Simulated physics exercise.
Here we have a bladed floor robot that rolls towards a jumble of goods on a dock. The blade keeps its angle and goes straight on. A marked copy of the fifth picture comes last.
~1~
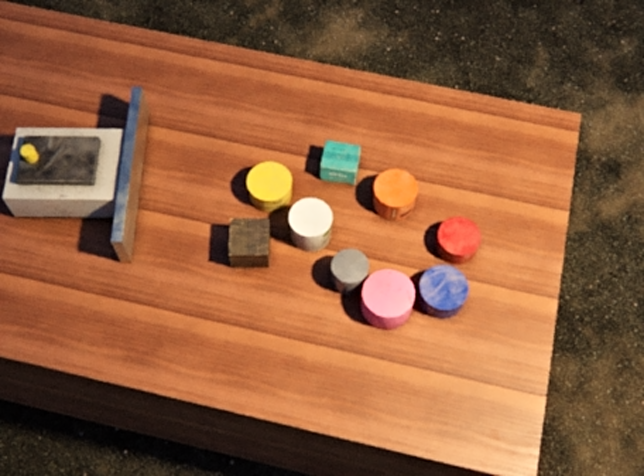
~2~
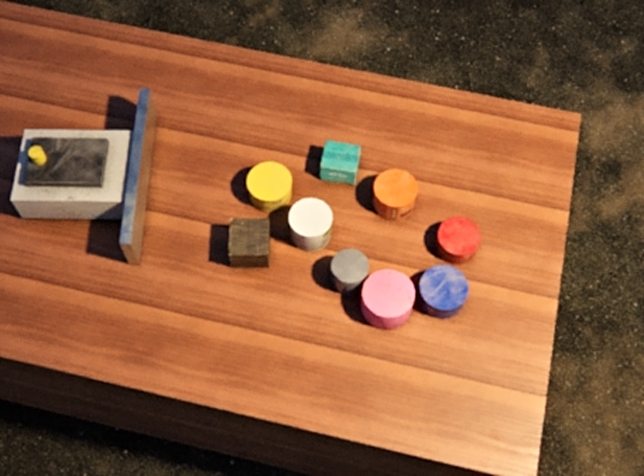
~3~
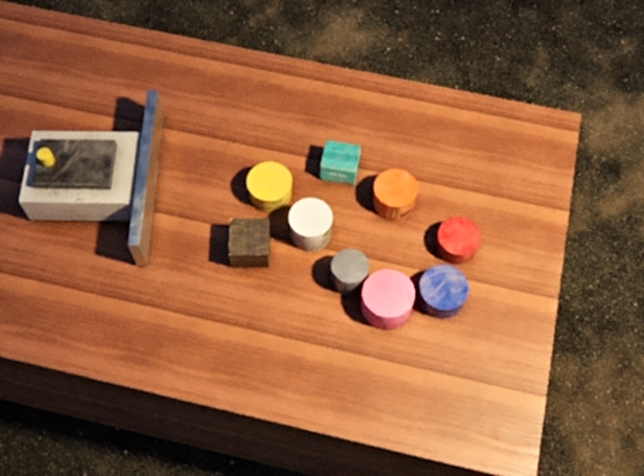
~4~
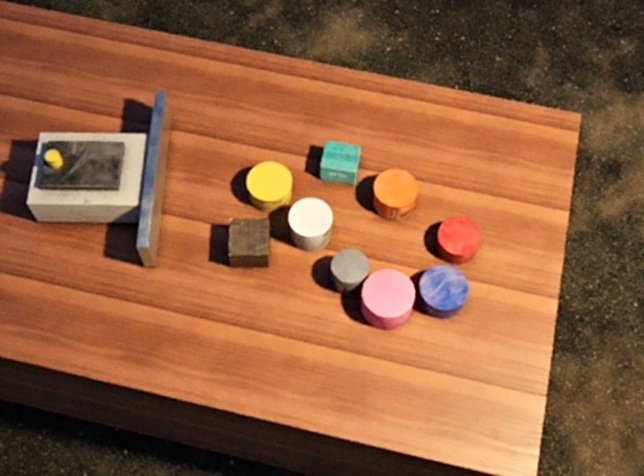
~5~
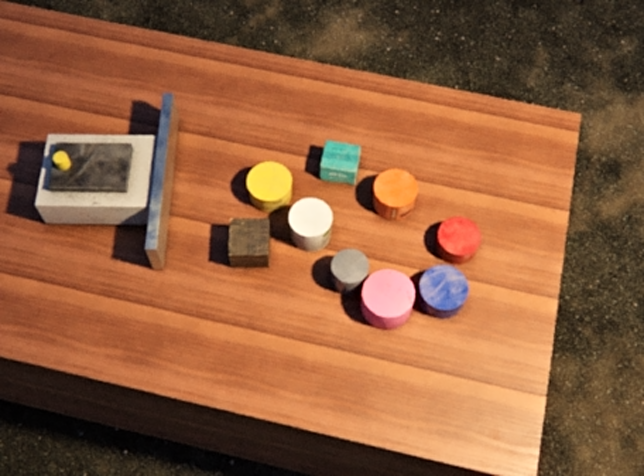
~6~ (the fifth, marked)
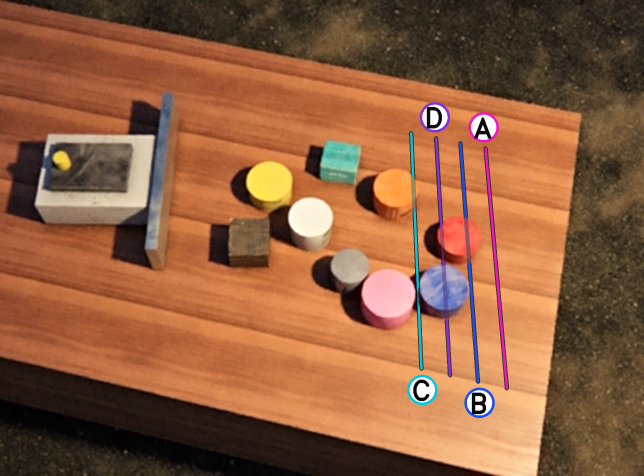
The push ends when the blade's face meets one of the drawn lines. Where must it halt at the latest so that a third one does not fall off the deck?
Up to line A.
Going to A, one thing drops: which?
The blue pail goes over.
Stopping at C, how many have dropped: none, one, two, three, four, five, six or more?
In all, none.
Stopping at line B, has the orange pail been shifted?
Yes.
On the marked copy, A at (496, 260); B at (469, 254); C at (416, 243); D at (443, 248).
With A. Early on, robot (215, 192); black crate (302, 254); yellow pail (308, 190).
Further on, robot (336, 217); blue pail (481, 308); red pail (468, 237).
At the end, robot (434, 238); blue pail over the edge; grey canister (557, 274); one fallen.
As for the rest, B is within the limit but short; C is within the limit but short; D is within the limit but short.
